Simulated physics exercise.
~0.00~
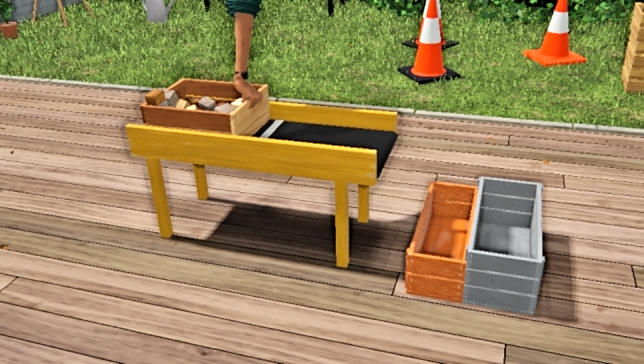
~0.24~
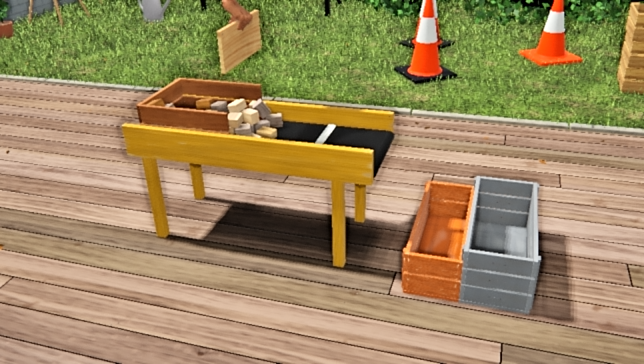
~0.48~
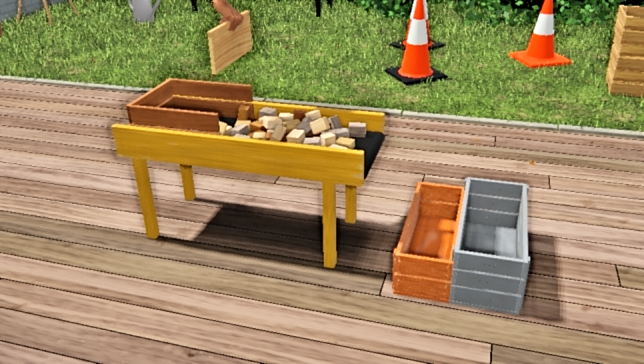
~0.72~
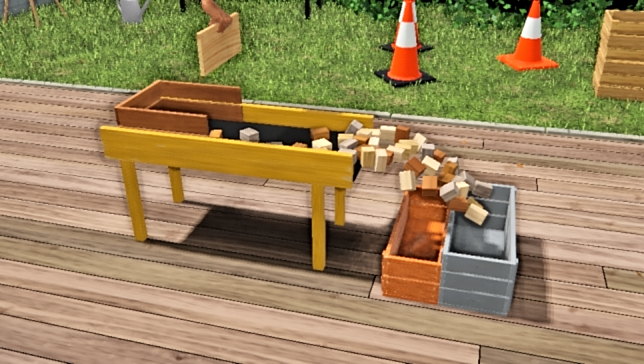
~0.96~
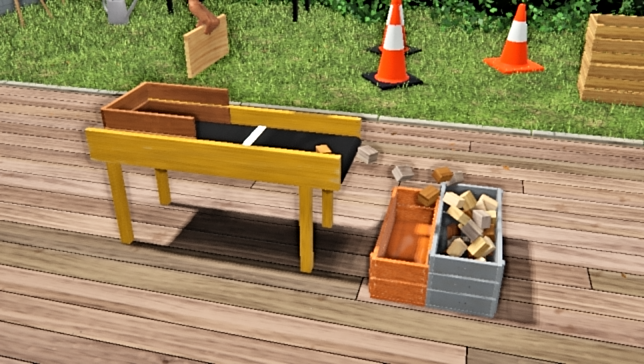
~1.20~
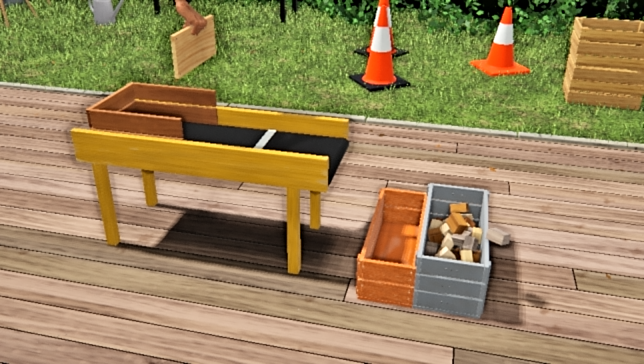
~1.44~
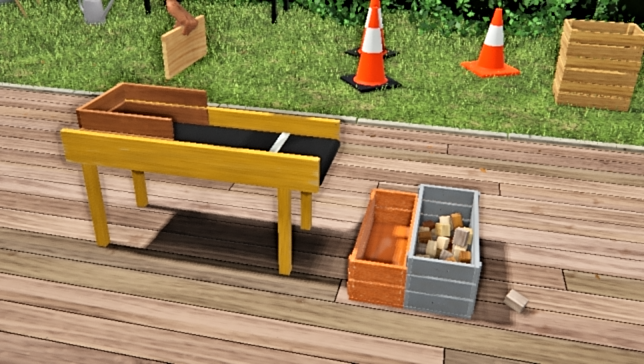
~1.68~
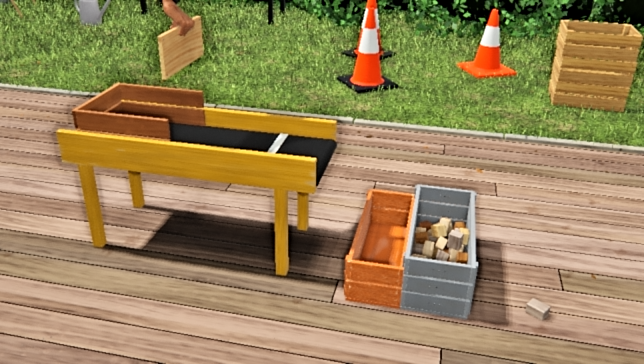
The footage shows a hand lifting the end board from a wooden pen on a yellow-framed conveyor, whose belt carries wooden blocks right and drops them off its end, nearly all into the grey tub, while the orange tub stays empty and one block rests on the decking beyond.
